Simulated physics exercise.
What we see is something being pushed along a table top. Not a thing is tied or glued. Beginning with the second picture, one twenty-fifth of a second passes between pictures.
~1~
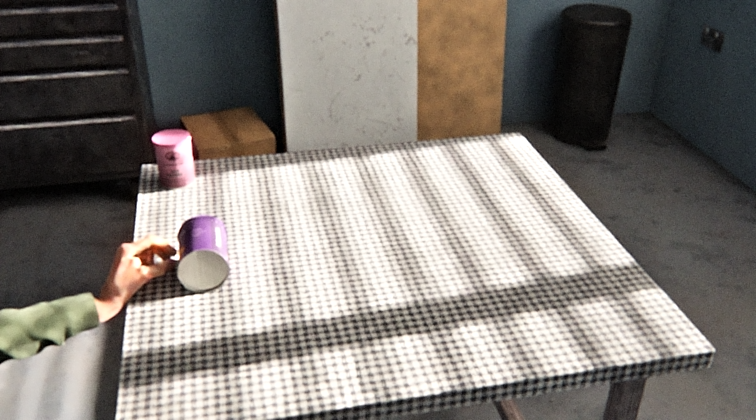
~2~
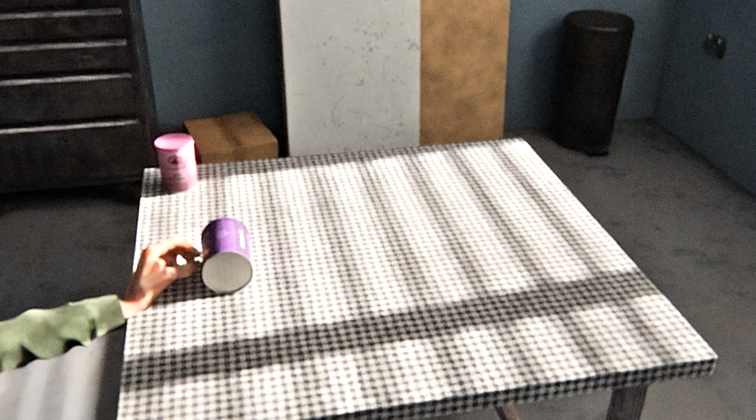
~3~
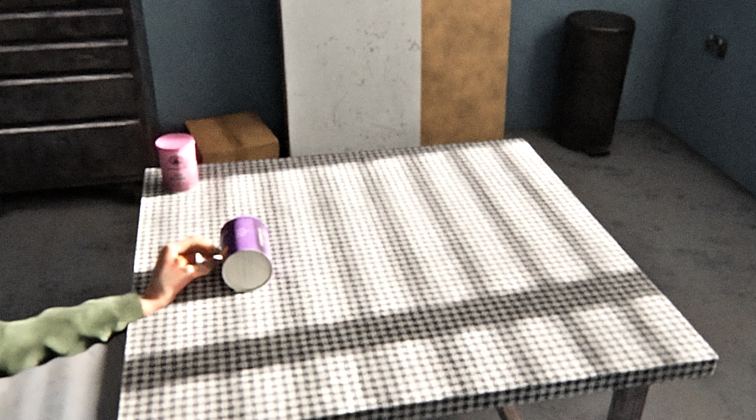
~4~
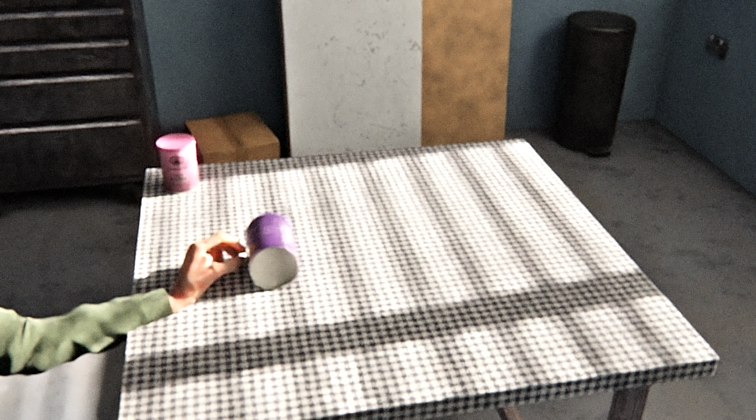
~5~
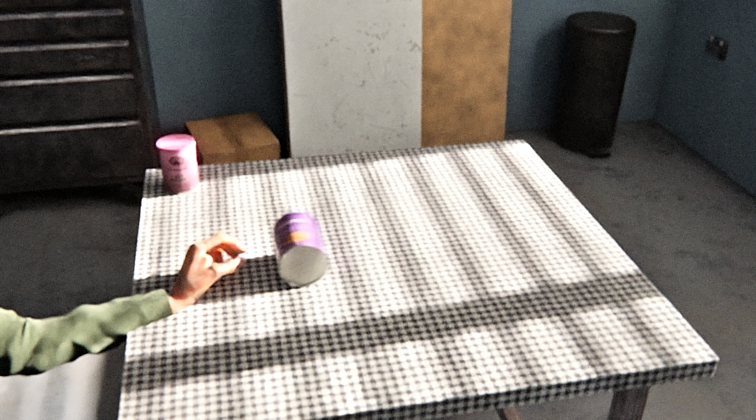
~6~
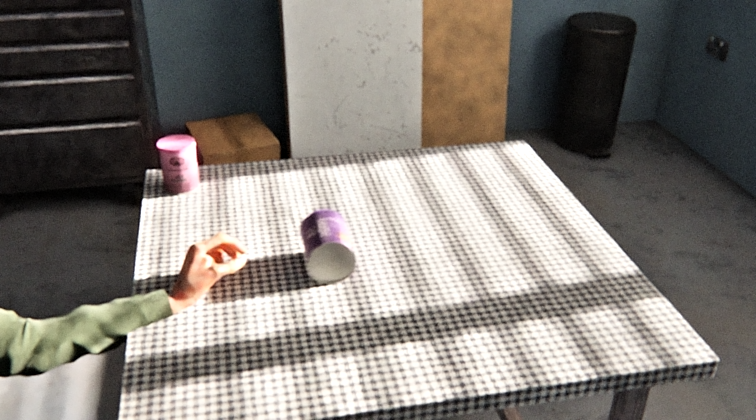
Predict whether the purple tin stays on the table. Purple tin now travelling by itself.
My bet is it quits the table.
Then, 0.20 s on from there, purple tin shifted well along near (453, 233).
Then, 0.50 s on from there, purple tin shifted well along near (609, 217).
Then, 0.80 s on from there, purple tin now off the table.
Then, 1.10 s on from there, things are still on the move.
In the end, off the table, purple tin.
